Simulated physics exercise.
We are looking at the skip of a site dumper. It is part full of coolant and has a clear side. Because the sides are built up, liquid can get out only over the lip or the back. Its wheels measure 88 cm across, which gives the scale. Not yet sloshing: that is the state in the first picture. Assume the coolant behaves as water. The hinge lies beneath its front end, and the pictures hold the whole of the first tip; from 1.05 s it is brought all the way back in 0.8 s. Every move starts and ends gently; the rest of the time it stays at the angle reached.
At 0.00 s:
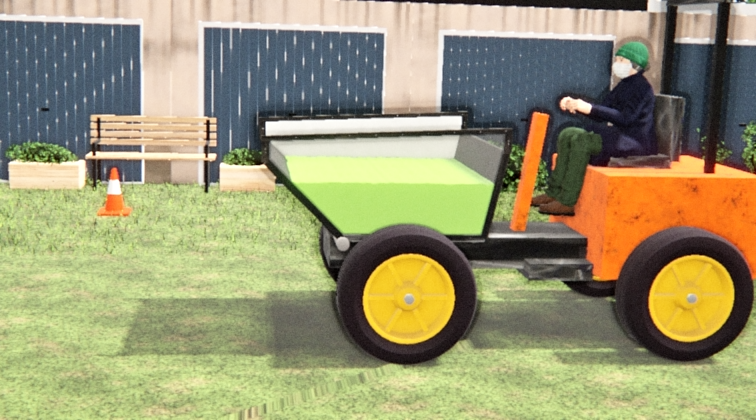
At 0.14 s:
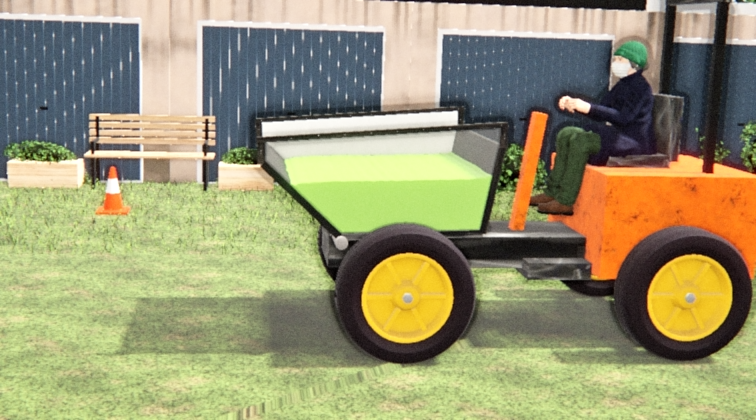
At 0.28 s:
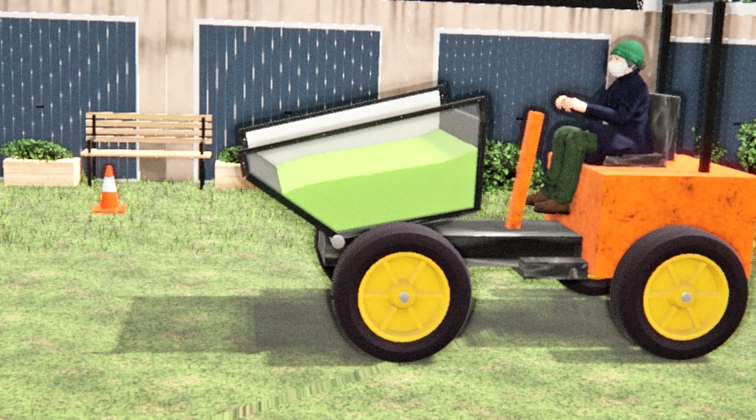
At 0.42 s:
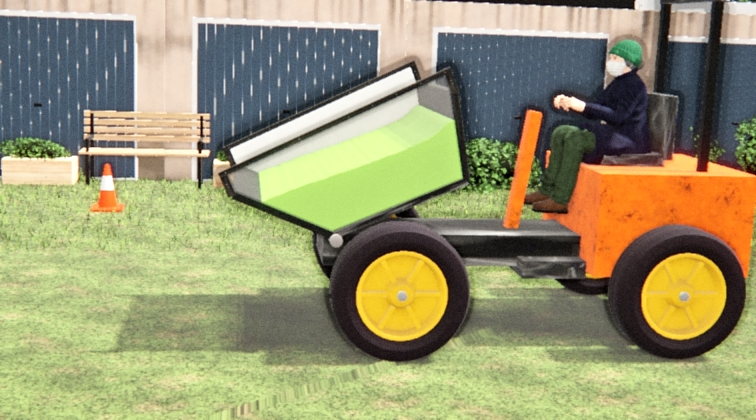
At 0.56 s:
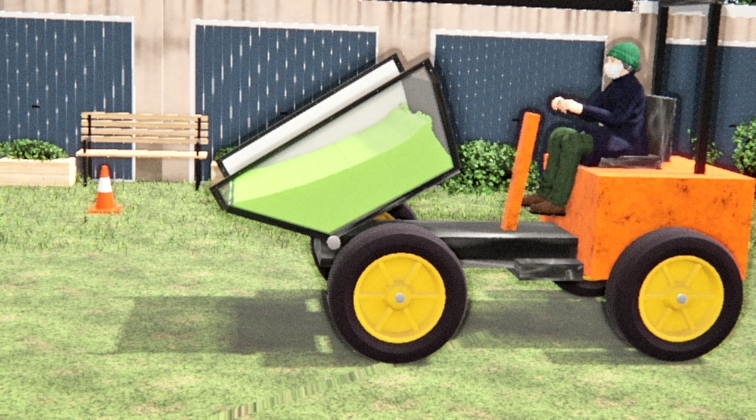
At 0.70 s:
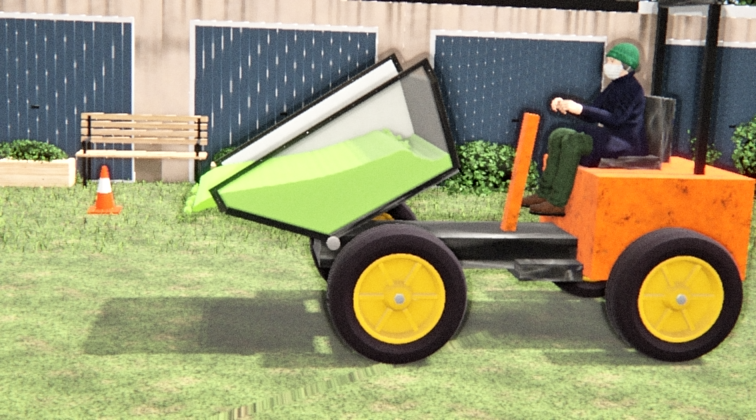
A dumper's clear-sided skip tilts forward to the left, and green liquid starts pouring over its lip.
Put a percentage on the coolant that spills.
Some 69 per cent goes overboard.
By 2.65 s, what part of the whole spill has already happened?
I'd say somewhere near 100 per cent.
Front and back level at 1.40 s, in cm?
About 28 cm at the front, 0 cm at the back.
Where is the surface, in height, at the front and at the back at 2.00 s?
Front: 14 cm; back: 6 cm.
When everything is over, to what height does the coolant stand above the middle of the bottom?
The depth there ends up near 12 cm.
Then, 1.40 s in, the skip is at 19° forwards, the surface stands 27 cm on the front, 0 cm on the back; the loss stands at 59 per cent, over the front.
Then, 2.00 s in, the surface stands 15 cm on the front, 6 cm on the back; the loss stands at 66 per cent, over the front.
Then, 2.65 s in, the surface stands 0 cm on the front, 32 cm on the back; the loss stands at 67 per cent, over the front.
Then, 4.74 s in, the loss stands at 69 per cent, over the front, 325 of 471 litres.
